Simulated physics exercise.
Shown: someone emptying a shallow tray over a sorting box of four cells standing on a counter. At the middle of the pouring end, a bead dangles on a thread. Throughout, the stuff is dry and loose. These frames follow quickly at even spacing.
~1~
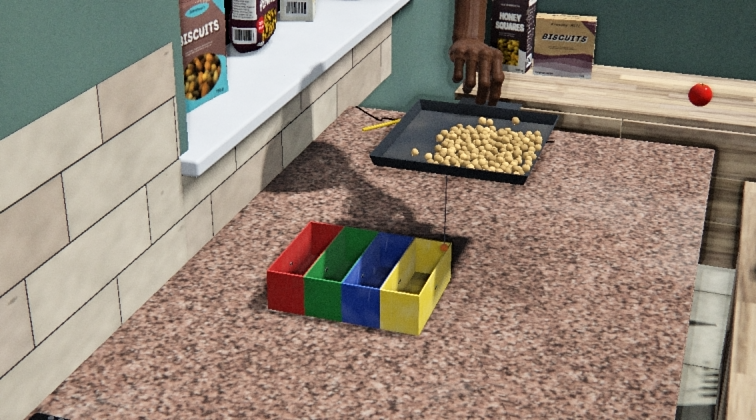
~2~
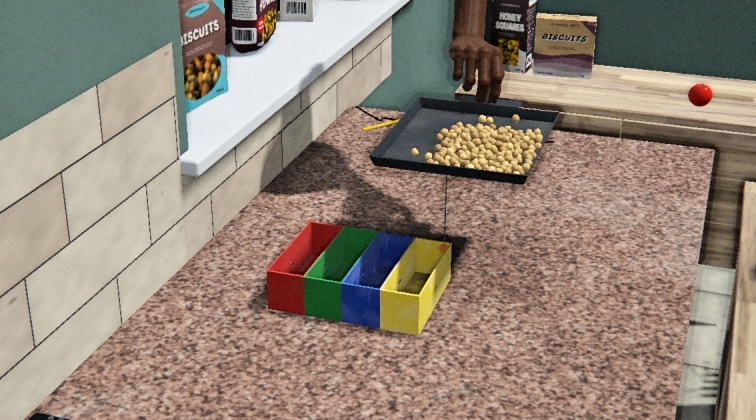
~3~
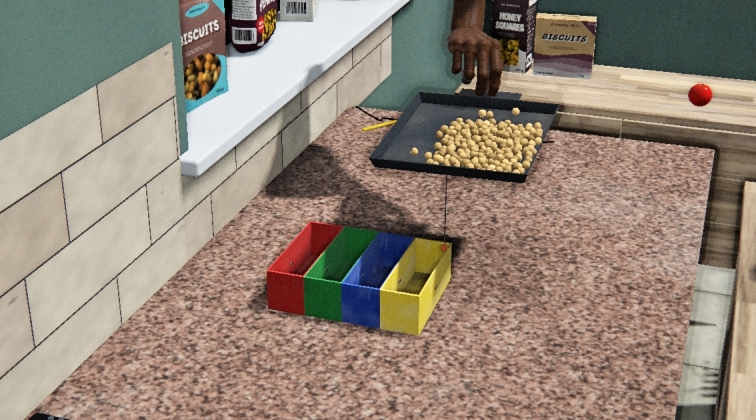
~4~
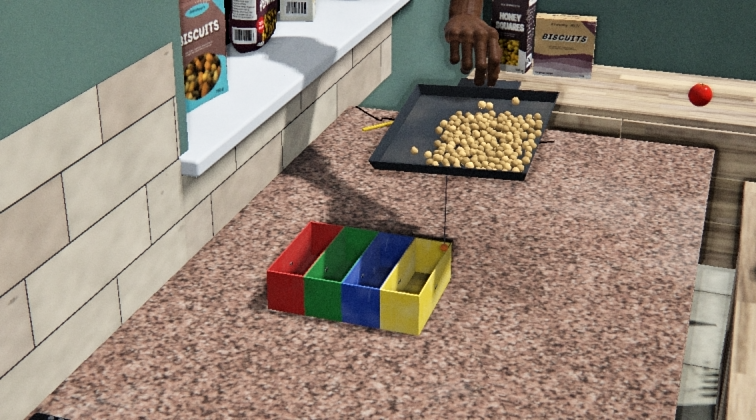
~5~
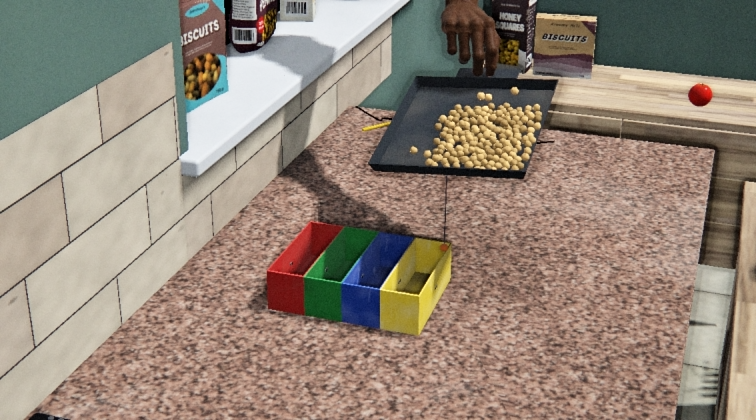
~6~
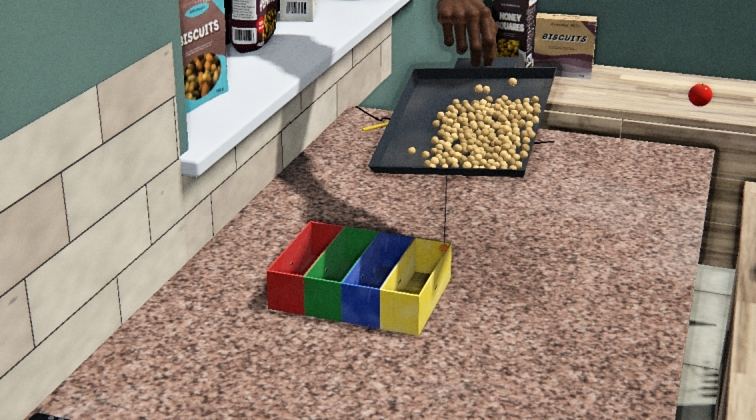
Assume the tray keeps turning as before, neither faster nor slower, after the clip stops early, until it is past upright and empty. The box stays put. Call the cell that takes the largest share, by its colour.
Most goes to the blue cell.
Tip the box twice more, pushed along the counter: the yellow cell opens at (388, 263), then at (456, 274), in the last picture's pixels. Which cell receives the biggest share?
The cell in yellow, and then green.
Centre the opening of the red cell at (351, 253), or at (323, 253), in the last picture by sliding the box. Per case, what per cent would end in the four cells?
Some 100 and then some 100 per cent.
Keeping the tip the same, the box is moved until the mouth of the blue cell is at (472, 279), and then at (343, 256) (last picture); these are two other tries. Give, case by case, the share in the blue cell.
You'd get near 0 per cent and afterwards near 20 per cent.
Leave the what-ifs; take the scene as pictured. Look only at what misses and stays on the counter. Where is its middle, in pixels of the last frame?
Near (440, 327).
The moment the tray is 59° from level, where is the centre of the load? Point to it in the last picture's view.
I'd mark the middle close to (426, 158).
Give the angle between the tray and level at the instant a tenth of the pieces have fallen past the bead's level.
65°.
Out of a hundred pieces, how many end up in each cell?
Red cell: 0 %. Green cell: 20 %. Blue cell: 50 %. Yellow cell: 20 %.
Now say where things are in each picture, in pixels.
Corners of the pouring end near (375, 154) and (524, 174), level; middle of the load near (488, 148), dried chickpeas; bead on its thread near (444, 248); red cell near (286, 289); green cell near (323, 295); blue cell near (361, 302); yellow cell near (400, 308), in the first picture.
Corners of the pouring end near (375, 155) and (524, 173), level; middle of the load near (488, 147), in the second picture.
Corners of the pouring end near (374, 156) and (524, 172), tipped barely, lowest at the left corner; middle of the load near (488, 144), in the third picture.
Corners of the pouring end near (374, 159) and (523, 170), tipped a little, lowest at the left corner; middle of the load near (487, 139), in the fourth picture.
Corners of the pouring end near (373, 161) and (522, 169), tipped a little, lowest at the left corner; middle of the load near (487, 135), in the fifth picture.
Corners of the pouring end near (373, 164) and (522, 167), tipped clearly, lowest at the left corner; middle of the load near (485, 133); red cell near (286, 289); green cell near (323, 295); blue cell near (361, 302); yellow cell near (400, 308), in the sixth picture.
Shortly afterwards, tray tipped steeply; the bulk on the tray; only a few in the blue cell; only a few in the green cell; a little falling or outside the box.
Next, tray tipped right over; a little on the tray; near a third in the blue cell; near a quarter in the yellow cell; a little in the green cell; only a few in the red cell; near a quarter falling or outside the box.
Some moments later, tray tipped past a quarter turn; near half in the blue cell; near a quarter in the yellow cell; near a quarter in the green cell; only a few in the red cell; a little falling or outside the box.
In the end, tray tipped past a quarter turn; near half in the blue cell; near a quarter in the yellow cell; near a quarter in the green cell; only a few in the red cell; a little outside the box.
